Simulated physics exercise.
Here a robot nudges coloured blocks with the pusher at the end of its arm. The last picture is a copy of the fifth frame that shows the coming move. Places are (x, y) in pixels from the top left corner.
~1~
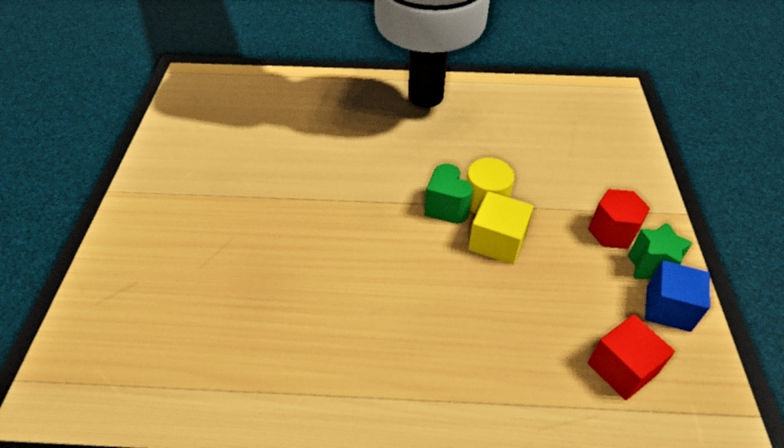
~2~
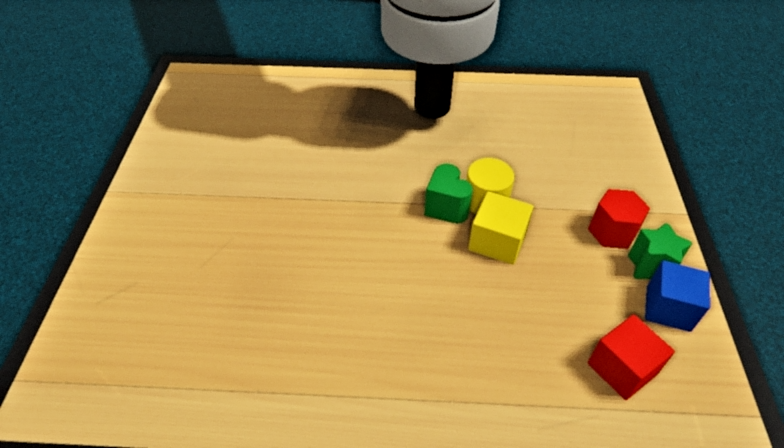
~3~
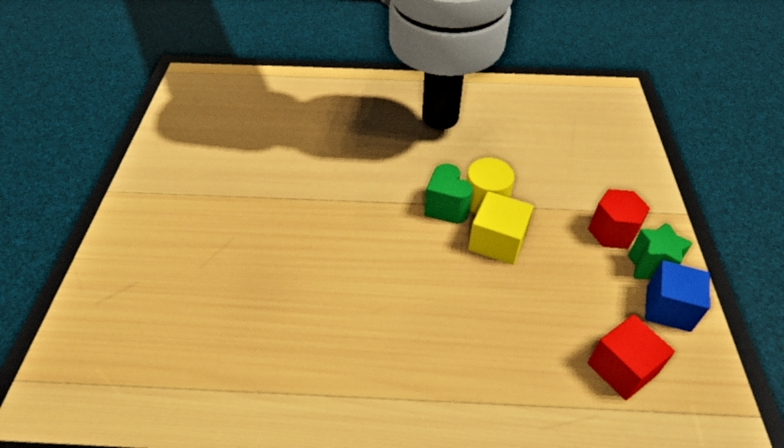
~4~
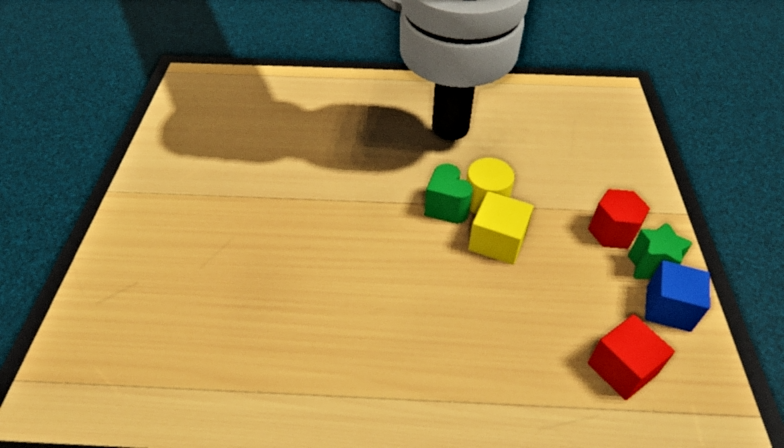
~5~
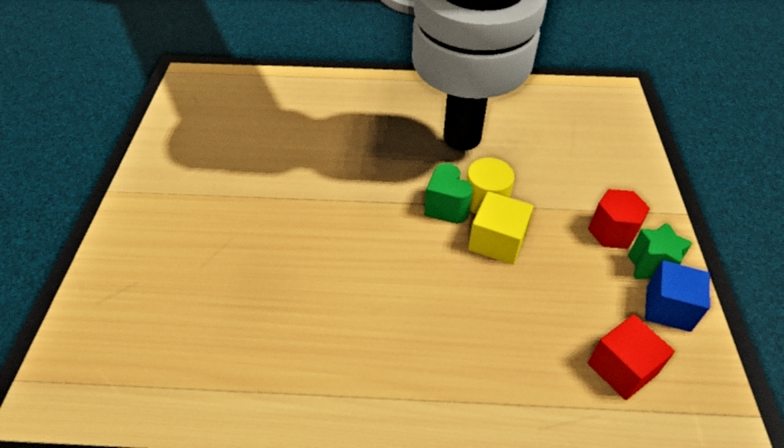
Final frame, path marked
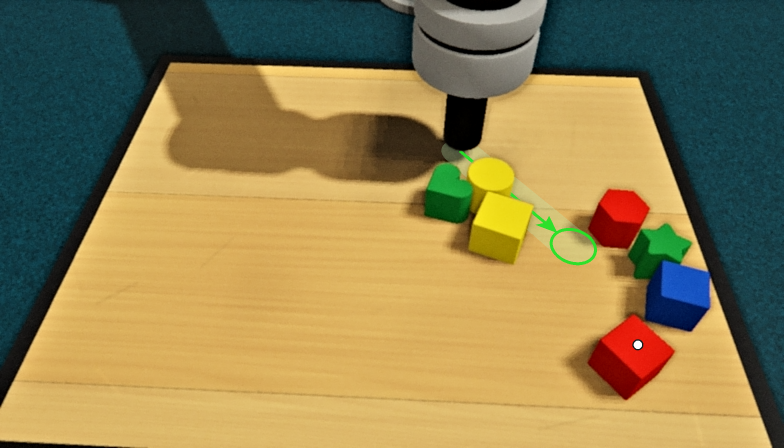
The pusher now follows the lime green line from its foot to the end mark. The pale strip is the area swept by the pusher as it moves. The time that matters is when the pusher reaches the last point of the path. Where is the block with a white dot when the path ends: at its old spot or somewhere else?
It stays.
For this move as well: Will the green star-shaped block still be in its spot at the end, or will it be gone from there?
My prediction: It remains in place.
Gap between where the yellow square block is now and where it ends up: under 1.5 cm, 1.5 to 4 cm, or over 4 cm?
Between 1.5 and 4 cm.
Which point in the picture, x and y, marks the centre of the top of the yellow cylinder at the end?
So, by the moment the path ends, you'll find the top centre of the yellow cylinder at (503, 203).
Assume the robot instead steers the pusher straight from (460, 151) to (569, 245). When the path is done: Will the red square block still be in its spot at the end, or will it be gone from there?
Left where it is.
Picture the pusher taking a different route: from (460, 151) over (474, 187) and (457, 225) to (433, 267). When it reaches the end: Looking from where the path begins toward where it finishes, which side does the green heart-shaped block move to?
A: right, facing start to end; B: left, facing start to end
The answer is A.
Drawn move, straight from (460, 151) to (573, 246); the dot is on the red square block.
On the path given first. One third of the way, pusher at (497, 169); yellow cylinder at (494, 184); yellow square block at (504, 221), turned 15° anticlockwise.
Two thirds of the way, pusher at (535, 200); yellow cylinder at (503, 203); yellow square block at (499, 244), turned 35° anticlockwise.
At the end, pusher at (578, 235); yellow cylinder at (503, 203); yellow square block at (499, 244), turned 35° anticlockwise; red square block still; green star-shaped block still.
